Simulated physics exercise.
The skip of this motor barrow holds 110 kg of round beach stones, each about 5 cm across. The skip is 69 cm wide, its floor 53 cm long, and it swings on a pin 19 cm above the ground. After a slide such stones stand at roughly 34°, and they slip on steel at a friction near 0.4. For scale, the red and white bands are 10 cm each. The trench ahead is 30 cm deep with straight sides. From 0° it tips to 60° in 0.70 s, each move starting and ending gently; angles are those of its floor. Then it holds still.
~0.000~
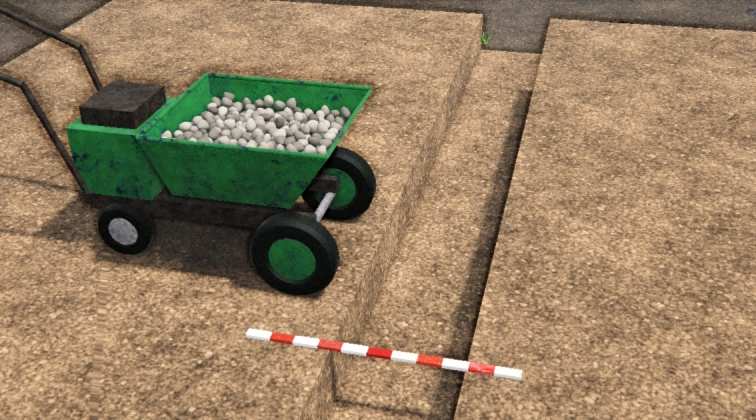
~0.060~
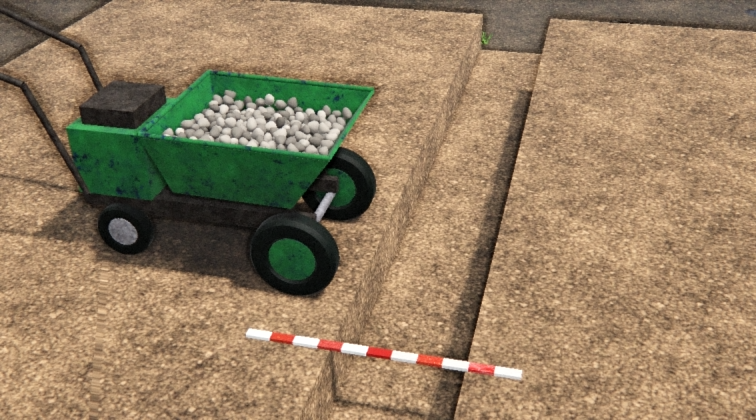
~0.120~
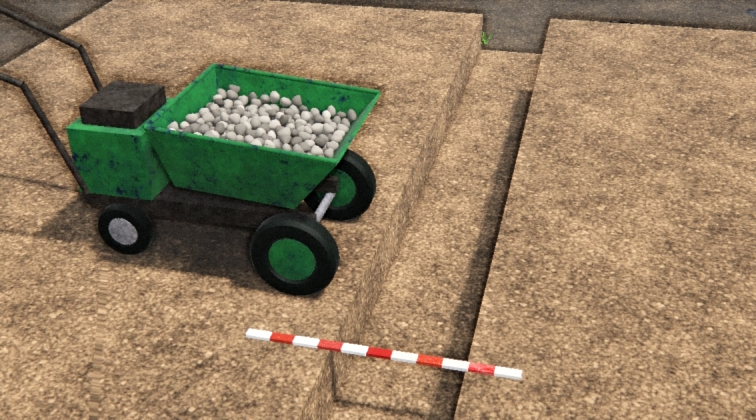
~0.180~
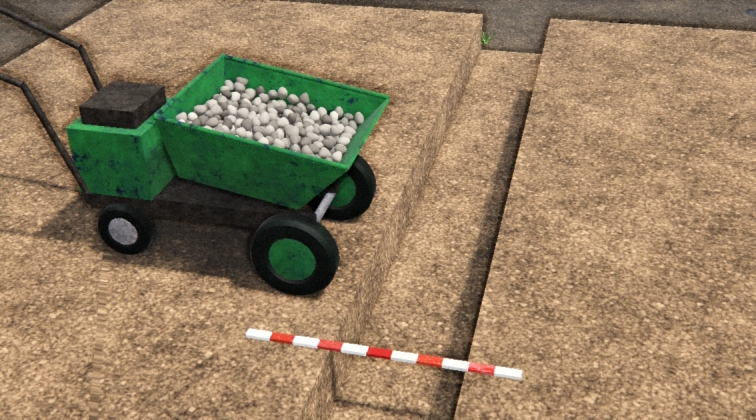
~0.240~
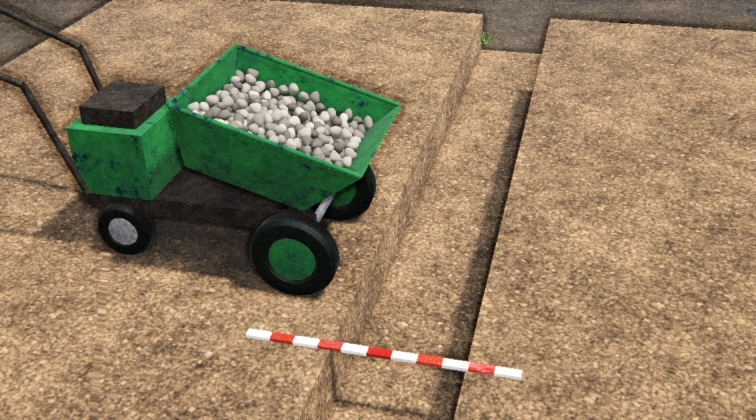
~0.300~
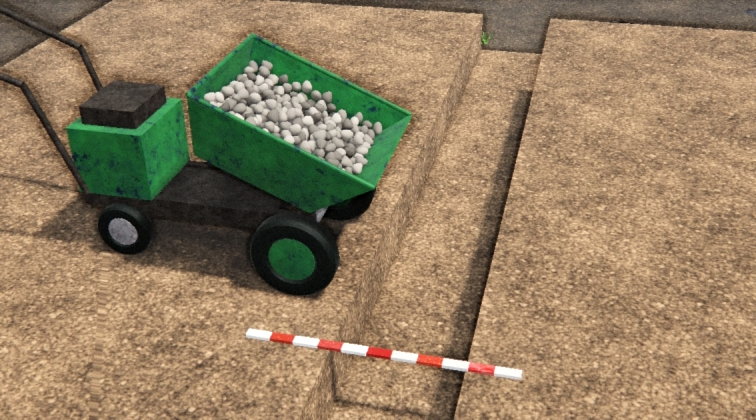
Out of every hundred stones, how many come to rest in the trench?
About 49 per cent.
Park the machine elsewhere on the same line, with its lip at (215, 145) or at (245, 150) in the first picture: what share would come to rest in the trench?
First some 55, then 75 per cent.
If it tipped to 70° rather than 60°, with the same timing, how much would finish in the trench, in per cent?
It would be near 65 per cent.
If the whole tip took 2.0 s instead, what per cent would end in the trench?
It would be near 70 per cent.
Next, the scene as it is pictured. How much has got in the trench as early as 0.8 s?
Some 10 per cent.
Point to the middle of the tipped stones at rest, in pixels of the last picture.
Their middle is at about (471, 314).
After 0.5 s the floor is at 50°; 100 % in the skip; the foremost stones are at (394, 192).
After 0.8 s the floor is at 60°; 90 % in the skip, 10 % in the trench; the foremost stones are at (478, 244).
After 1.1 s the floor is at 60°; 47 % in the skip, 25 % in the trench, 27 % past the trench; the foremost stones are at (613, 297).
After 3.1 s the floor is at 60°; 23 % in the skip, 49 % in the trench, 28 % past the trench; the foremost stones are past the picture's edge.
